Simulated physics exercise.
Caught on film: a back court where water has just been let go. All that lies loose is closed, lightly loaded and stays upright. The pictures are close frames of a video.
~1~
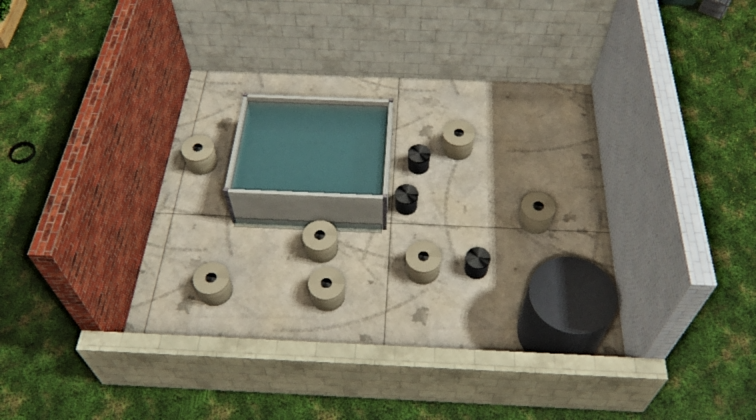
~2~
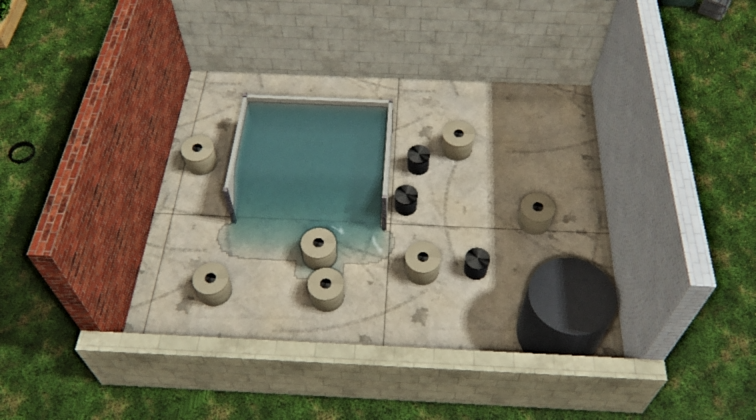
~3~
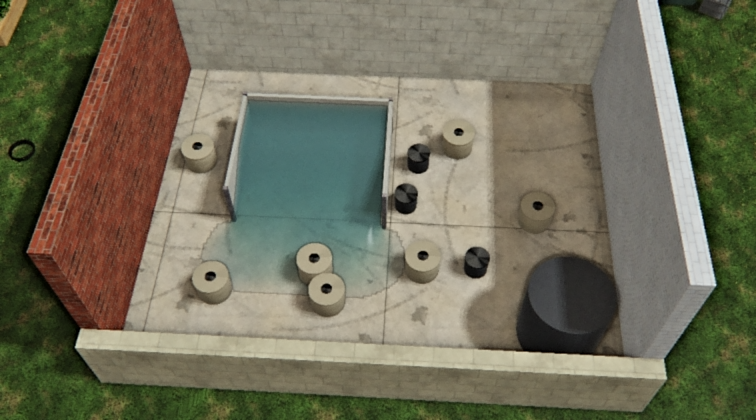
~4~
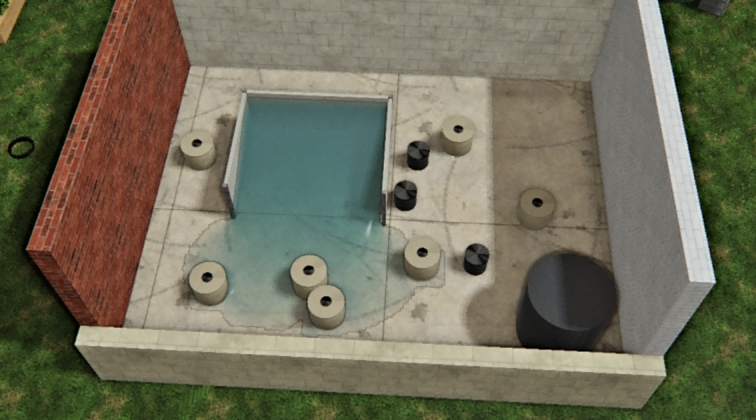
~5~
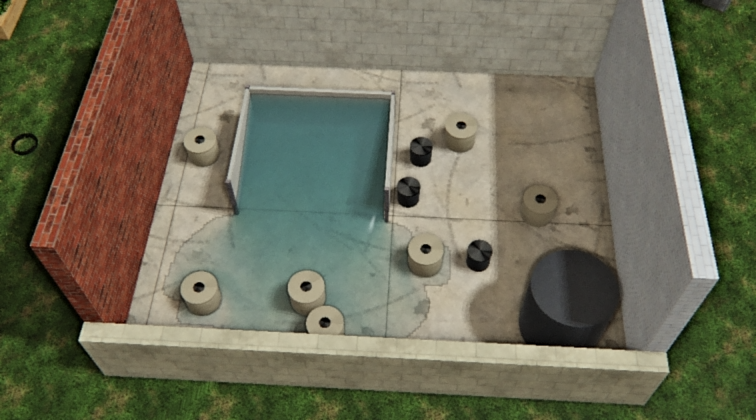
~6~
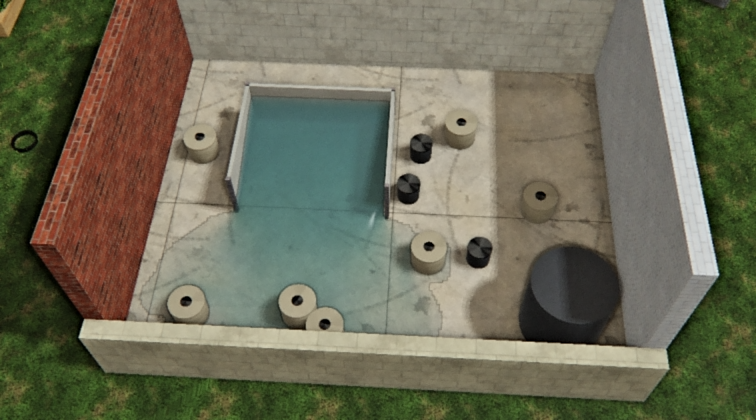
Water spilling from an open-fronted tank across a walled courtyard floor, pushing three pale round tubs toward the near wall.
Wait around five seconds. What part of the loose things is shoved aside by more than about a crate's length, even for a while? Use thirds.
It is at least two thirds.
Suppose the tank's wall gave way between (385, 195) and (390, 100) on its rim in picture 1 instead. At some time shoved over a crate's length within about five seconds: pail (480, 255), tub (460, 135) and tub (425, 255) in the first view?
In that order: Shifted that much, yes, swept aside.
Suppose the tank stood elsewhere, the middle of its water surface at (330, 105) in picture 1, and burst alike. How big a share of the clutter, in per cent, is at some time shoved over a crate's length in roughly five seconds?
About 80 per cent.
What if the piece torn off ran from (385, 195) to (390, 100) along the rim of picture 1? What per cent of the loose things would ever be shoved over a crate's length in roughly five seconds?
Close to 60 %.
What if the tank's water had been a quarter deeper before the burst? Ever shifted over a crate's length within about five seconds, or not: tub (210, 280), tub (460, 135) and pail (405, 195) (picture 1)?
In turn: Yes, shifted that much, not that far.
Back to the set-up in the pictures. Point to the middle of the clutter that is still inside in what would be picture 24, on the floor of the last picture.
Roughly at (395, 166).
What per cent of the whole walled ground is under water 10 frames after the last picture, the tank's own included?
I make it 45 per cent.
A moment on, 3 of 10 are well off their spots; 3 afloat.
Next, 3 of 10 are well off their spots; 3 afloat.
Later, 7 of 10 are well off their spots; 3 afloat.
In the end, 7 of 10 are well off their spots, and 7 have been at some point; 4 afloat.
